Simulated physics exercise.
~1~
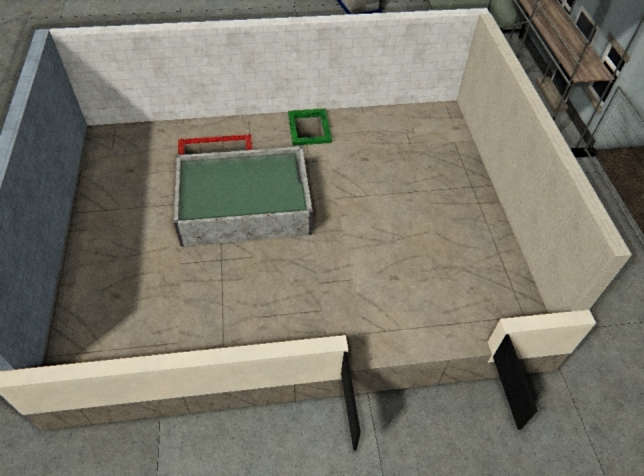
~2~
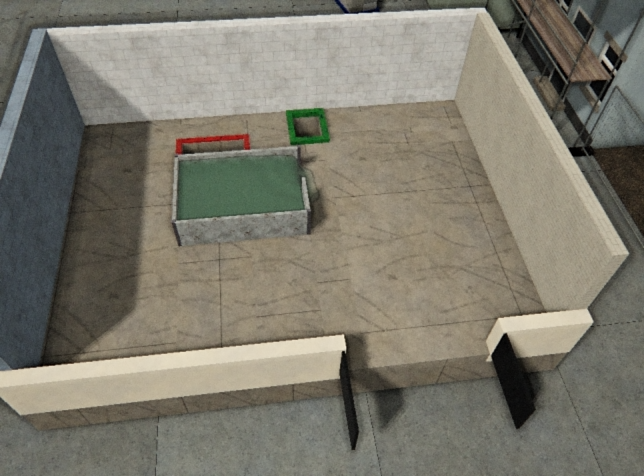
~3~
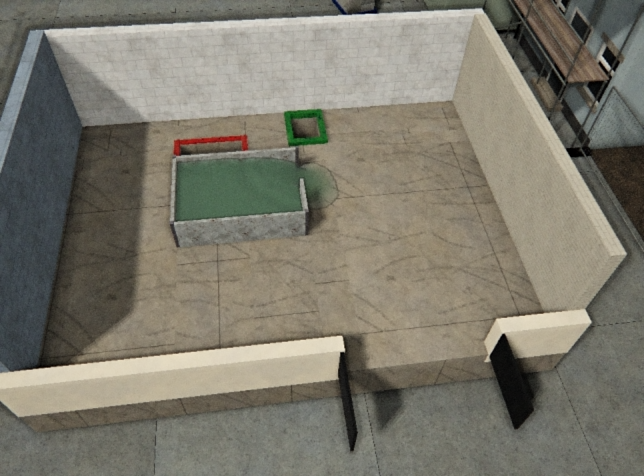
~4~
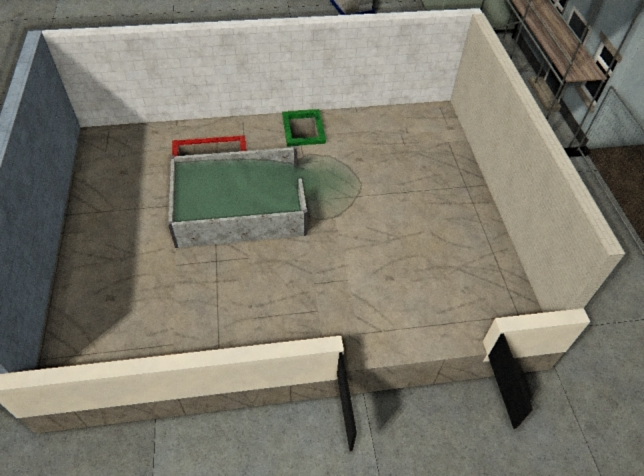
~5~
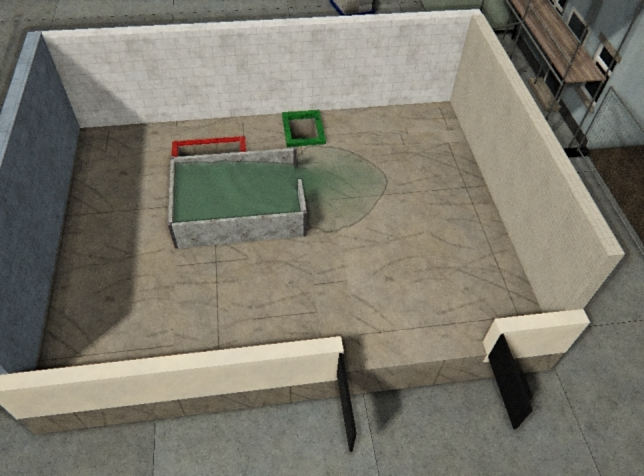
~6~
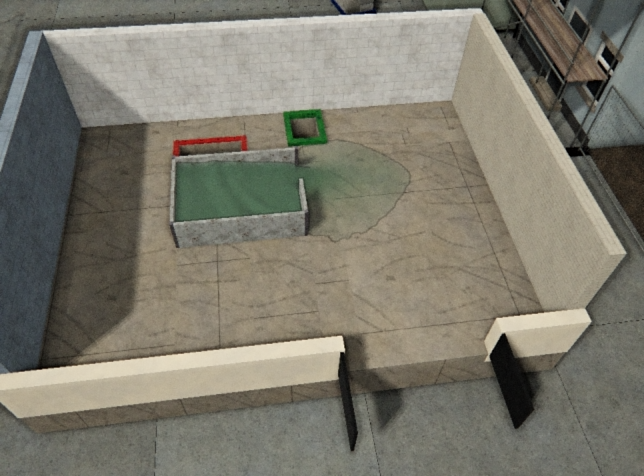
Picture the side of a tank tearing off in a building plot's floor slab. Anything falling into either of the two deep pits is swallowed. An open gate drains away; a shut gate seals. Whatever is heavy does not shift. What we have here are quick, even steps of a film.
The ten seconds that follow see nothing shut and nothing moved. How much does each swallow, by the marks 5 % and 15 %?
In order: The gate will take at least five but at most fifteen per cent, the green pit will take below five per cent, the red pit will take below five per cent.
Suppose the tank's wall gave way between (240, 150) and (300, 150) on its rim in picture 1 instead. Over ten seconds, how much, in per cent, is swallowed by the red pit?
Red: About 12 %.
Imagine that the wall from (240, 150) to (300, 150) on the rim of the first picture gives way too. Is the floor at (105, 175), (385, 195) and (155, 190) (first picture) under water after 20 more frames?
Note, points one to three: Reached and soaked / unreached / unreached.
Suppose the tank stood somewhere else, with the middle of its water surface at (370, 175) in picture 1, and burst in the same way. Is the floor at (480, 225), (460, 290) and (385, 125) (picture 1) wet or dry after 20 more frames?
In sequence: Inundated, next inundated, then inundated.
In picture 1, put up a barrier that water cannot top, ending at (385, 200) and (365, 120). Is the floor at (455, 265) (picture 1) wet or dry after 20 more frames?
Submerged.
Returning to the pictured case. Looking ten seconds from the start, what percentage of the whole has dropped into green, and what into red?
0 in a hundred, then 0 in a hundred.
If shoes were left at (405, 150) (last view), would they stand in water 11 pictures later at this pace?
Result recorded: Waterlogged.
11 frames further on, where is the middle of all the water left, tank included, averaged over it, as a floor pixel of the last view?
The spot I would choose is (300, 193).
A moment on, water covers 20 % of the floor; the gate 0 %, the green pit 0 %, the red pit 0 %.
Next, water covers 30 % of the floor; the gate 0 %, the green pit 0 %, the red pit 0 %.
Then, water covers 35 % of the floor; the gate 0 %, the green pit 0 %, the red pit 0 %.
Later, water covers 40 % of the floor; the gate 1 %, the green pit 0 %, the red pit 0 %.
In the end, water covers 60 % of the floor; the gate 11 %, the green pit 0 %, the red pit 0 %.
